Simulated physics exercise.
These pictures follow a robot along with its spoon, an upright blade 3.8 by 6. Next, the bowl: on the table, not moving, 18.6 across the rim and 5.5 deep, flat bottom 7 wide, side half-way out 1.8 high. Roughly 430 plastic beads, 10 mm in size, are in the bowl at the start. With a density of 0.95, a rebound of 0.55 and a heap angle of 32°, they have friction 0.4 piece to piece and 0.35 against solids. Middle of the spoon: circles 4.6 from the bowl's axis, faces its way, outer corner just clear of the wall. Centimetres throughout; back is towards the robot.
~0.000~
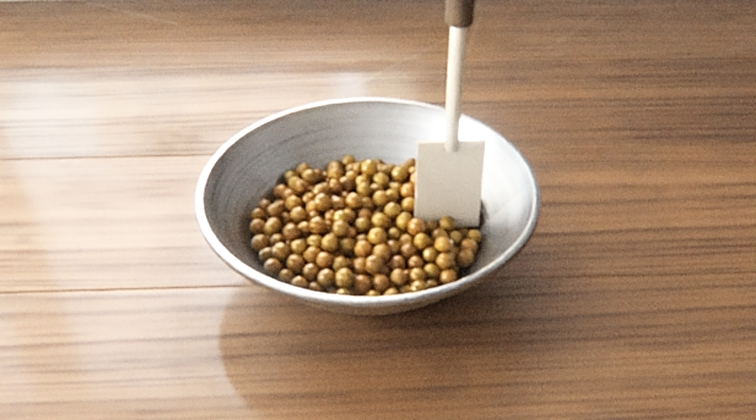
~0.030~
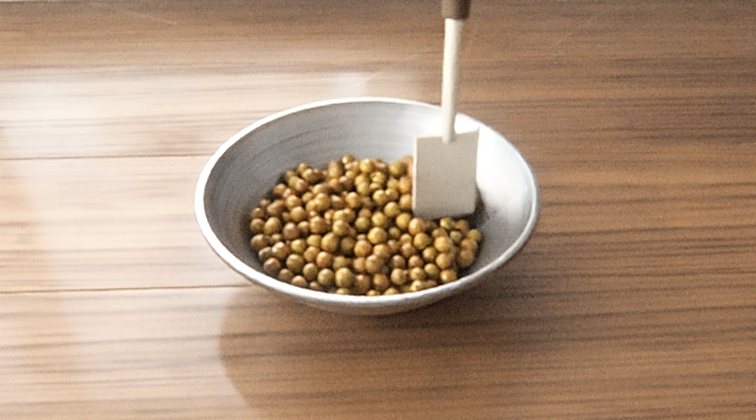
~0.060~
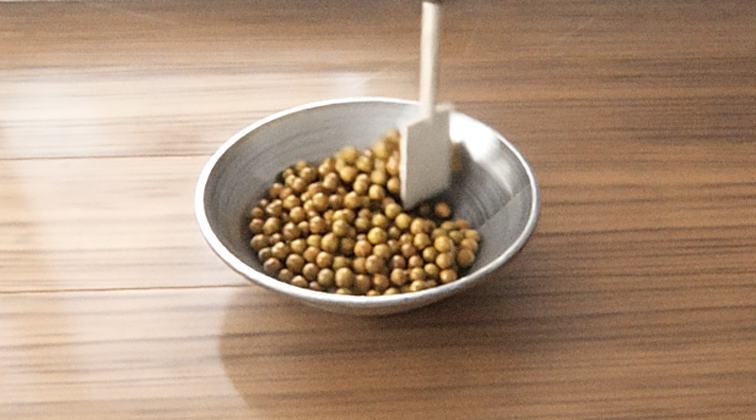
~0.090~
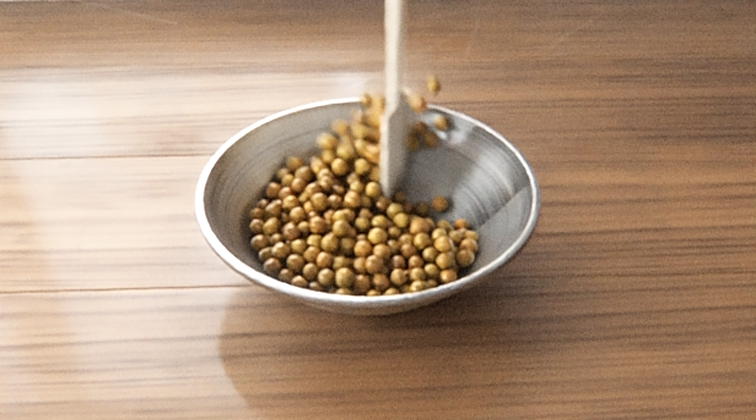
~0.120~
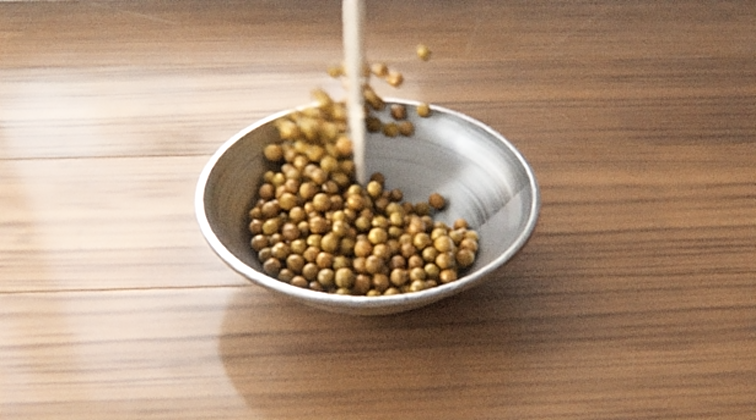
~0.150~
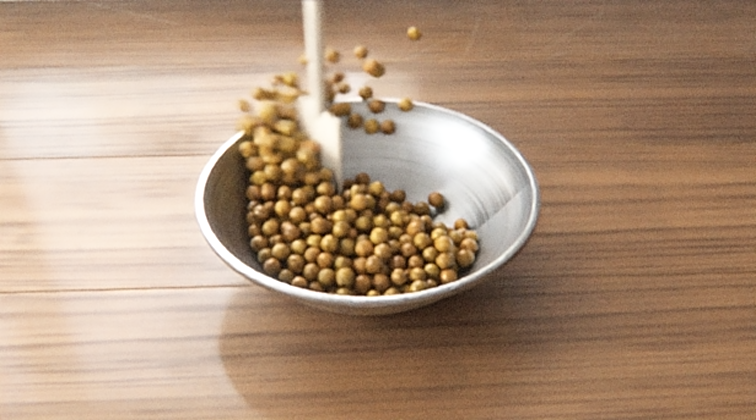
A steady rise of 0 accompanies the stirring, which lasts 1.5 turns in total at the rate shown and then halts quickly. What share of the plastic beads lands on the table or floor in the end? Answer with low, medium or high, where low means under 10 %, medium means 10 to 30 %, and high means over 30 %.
High.
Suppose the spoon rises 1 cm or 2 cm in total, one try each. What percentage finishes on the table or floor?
30 and 20 %.
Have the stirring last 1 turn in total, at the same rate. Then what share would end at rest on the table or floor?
It would be around 35 per cent.
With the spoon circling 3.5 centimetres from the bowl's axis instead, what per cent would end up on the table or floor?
Around 30 in a hundred, in that case.
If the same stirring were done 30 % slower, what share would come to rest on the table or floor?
I'd say close to 25 %.
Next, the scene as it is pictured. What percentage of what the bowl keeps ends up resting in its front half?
Roughly 55 percent of it.
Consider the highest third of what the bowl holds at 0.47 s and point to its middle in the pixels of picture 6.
The centre is close to (372, 162).
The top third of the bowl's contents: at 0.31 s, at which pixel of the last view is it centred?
Roughly pixel (412, 259).
By 0.31 s, 284° round, highest piece 9 above the table; 343 in the bowl, 48 on the table or floor, 42 in flight or on the tool.
By 0.47 s, 82° round, highest piece 8 above the table; 292 in the bowl, 121 on the table or floor, 20 in flight or on the tool.
By 0.76 s, 180° round, highest piece 5 above the table; 258 in the bowl, 174 on the table or floor, 1 in flight or on the tool.
By 1.46 s, 180° round, highest piece 5 above the table; 258 in the bowl, 175 on the table or floor.
Final count, 258 in the bowl, 175 on the table or floor. That is 40 % on the table or floor.
